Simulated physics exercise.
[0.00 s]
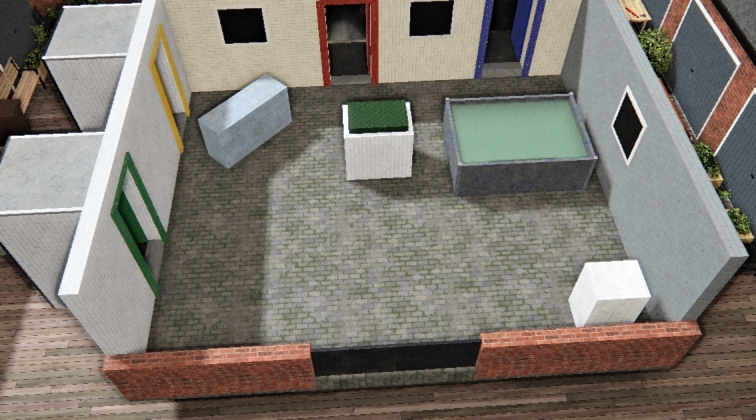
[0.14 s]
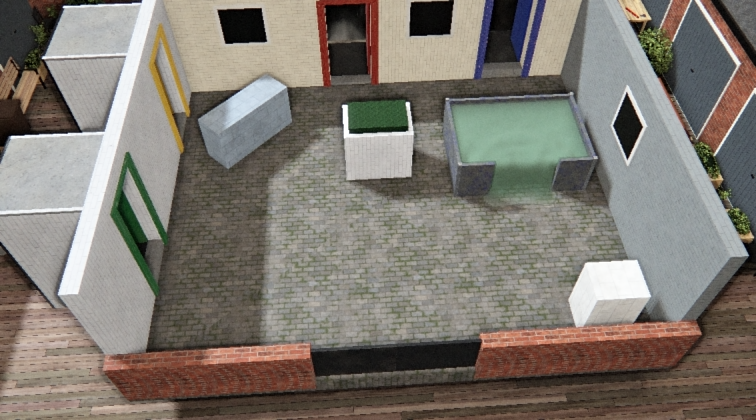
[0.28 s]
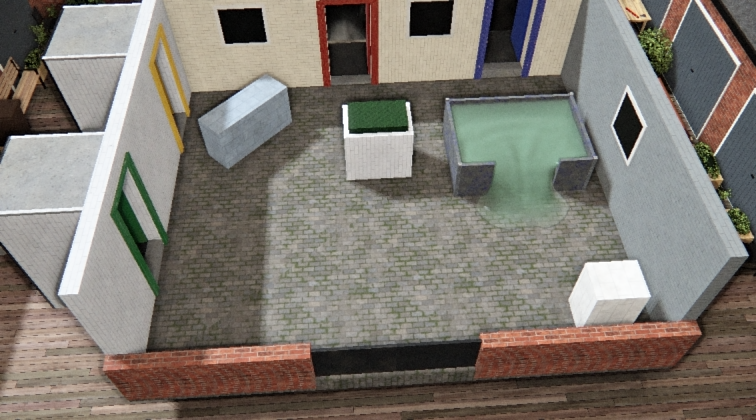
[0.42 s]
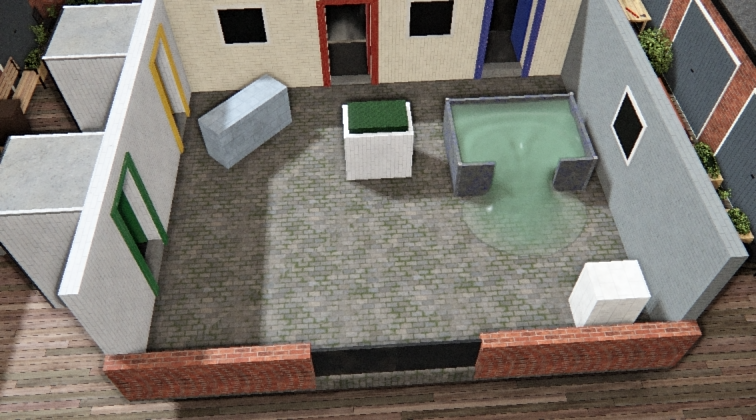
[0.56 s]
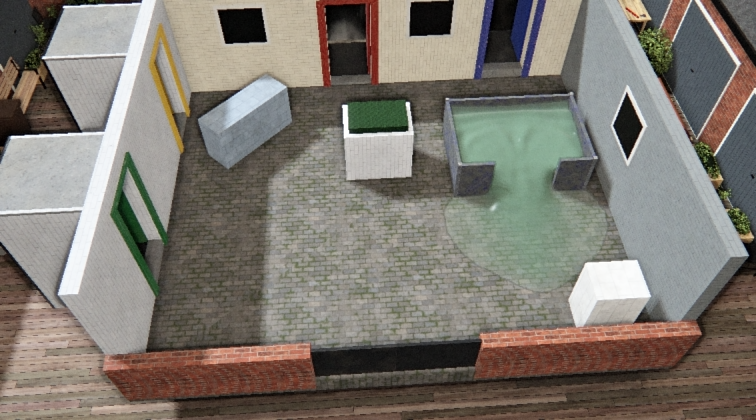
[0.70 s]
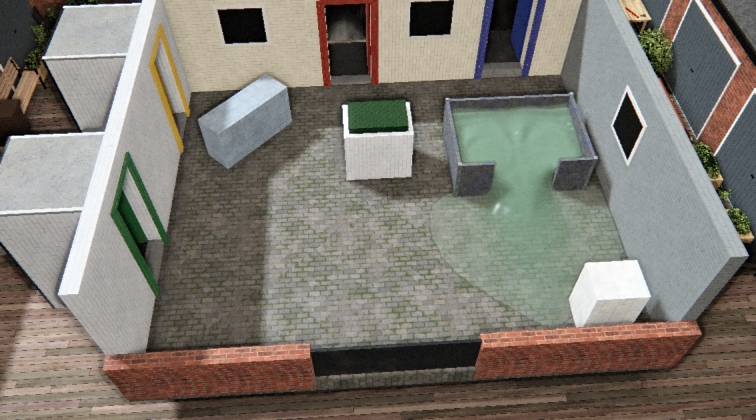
Green-tinted water sits still in a grey tank on the right side of a walled yard, then pours out through a gap that opens in the tank's near side. It fans across the paving toward the viewer, spreading left and right until it reaches around the white block near the right wall.
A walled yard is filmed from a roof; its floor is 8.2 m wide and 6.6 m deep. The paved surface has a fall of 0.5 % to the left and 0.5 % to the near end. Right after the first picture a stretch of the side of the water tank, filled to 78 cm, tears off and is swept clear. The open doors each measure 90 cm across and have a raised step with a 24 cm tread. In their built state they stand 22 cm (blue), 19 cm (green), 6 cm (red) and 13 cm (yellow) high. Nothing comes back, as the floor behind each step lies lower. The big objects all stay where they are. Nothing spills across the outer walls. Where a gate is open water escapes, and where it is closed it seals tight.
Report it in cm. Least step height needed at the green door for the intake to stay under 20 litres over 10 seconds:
11.5 cm or so.
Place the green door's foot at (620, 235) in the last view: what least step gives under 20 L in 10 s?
It needs roughly 14.0 cm.
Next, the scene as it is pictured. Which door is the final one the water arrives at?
It's the red one.
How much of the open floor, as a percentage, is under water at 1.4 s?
About 25 per cent.
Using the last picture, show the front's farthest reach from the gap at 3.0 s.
Around (142, 378).
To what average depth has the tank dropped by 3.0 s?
30 cm, roughly.
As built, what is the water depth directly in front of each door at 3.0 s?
Depths in cm: Blue 0, green 0, red 0, yellow 0.
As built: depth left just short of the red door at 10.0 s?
About 5.0 centimetres.
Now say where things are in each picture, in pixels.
In the first frame, the water tank at (518, 131) is whole and still, 78 cm deep; the green door at (144, 233) is dry.
In the second frame, the front is at (495, 205), 0.3 m from the gap at (521, 182); 0.3 m2 of floor is wet, 78 cm left at the back.
In the third frame, the front is at (503, 225), 0.8 m from the gap at (521, 183); 1.0 m2 of floor is wet, 77 cm left at the back.
In the fourth frame, the gap is at (521, 183), the front 1.4 m out at (516, 252); the back of the water tank holds 69 cm.
In the fifth frame, the gap is at (521, 183), the front 2.1 m out at (531, 287); the back of the water tank holds 65 cm.
In the sixth frame, water pours out at (521, 182) and has run 2.8 m, to (547, 321); about 5 cm deep outside, 65 cm at the back; the green door at (144, 233), 6.7 m from the gap, is still 5.0 m from the nearest water.
After 1.4 s water covers 25 % of the floor, deepest (49 cm) near (634, 287); it has not reached the green door.
After 3.0 s water covers 35 % of the floor, deepest (36 cm) near (655, 345); it has not reached the green door.
After 10.0 s water covers 90 % of the floor, deepest (14 cm) near (215, 167); 11 cm at the green door, 0 litres in over its 19 cm step.
At the green door as built, the water arrived by 3.8 s and peaked near 16 cm at 6.4 s.
With a step of 10 cm, 41 litres would have come in within the 10 s; with 14 cm, 4 litres. So under 20 litres takes about 11.5 cm.
